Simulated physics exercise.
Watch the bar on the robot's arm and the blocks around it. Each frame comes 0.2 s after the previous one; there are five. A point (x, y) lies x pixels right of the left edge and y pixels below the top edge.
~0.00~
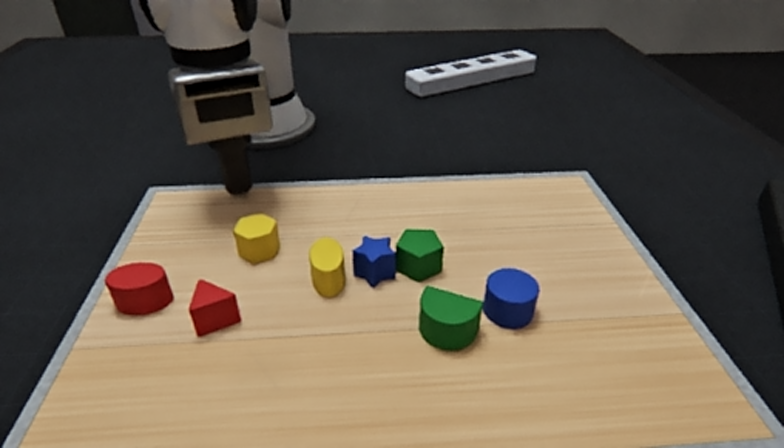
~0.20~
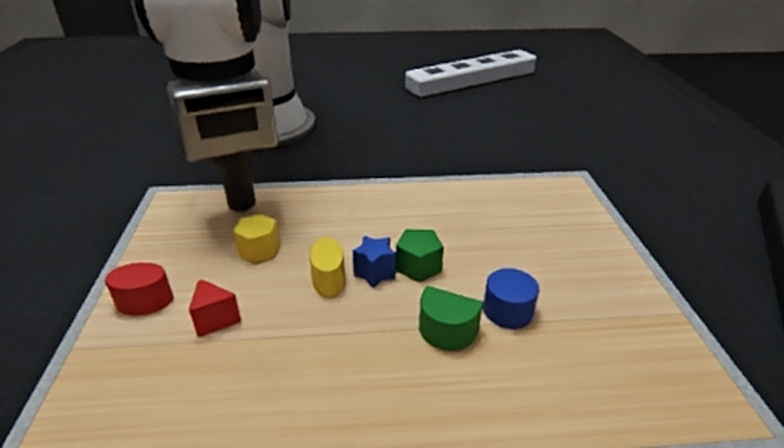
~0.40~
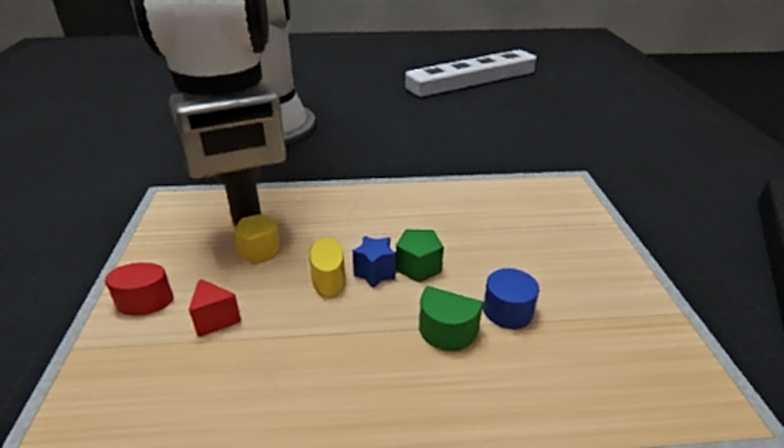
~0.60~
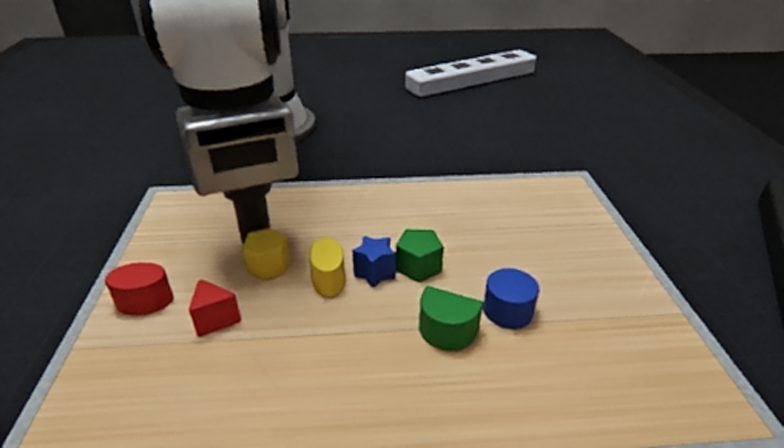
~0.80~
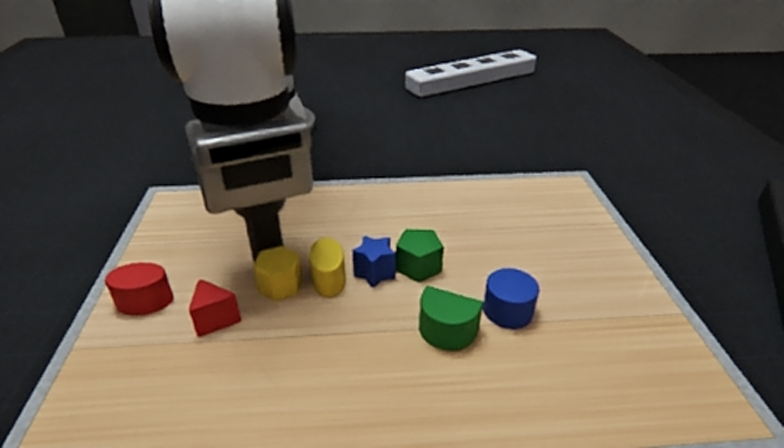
The video shows a robot arm lowering its dark bar toward coloured blocks on a wooden board, then pushing the yellow six-sided block a short way forward and slightly right, close beside the yellow elliptical block, while the others stay still.
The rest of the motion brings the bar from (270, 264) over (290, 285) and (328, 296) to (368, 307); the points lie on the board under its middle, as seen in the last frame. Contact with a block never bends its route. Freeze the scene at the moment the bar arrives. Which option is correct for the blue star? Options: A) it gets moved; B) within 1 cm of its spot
Correct choice: A.
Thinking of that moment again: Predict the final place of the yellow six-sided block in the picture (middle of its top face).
It sits at (305, 296).
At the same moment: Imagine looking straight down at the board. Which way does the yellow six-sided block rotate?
From the top, the block rotates clockwise.
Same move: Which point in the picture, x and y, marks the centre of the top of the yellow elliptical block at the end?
Its top middle is near (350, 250).
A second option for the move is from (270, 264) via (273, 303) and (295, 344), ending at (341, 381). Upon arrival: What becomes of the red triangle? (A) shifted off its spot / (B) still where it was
I'll go with B - still where it was.
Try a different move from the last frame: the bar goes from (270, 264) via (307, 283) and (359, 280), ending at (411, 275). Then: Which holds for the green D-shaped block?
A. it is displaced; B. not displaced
The correct letter is B.
On the path given first. One third of the way, bar at (289, 276); yellow six-sided block at (295, 284).
Two thirds of the way, bar at (327, 287); yellow six-sided block at (305, 296), turned 40° clockwise; yellow elliptical block at (347, 251), turned 50° anticlockwise; blue star at (382, 243), turned 15° clockwise.
At the end, bar at (368, 298); yellow six-sided block at (305, 296), turned 40° clockwise; yellow elliptical block at (348, 251), turned 50° anticlockwise; blue star at (383, 242), turned 15° clockwise; green D-shaped block in place.
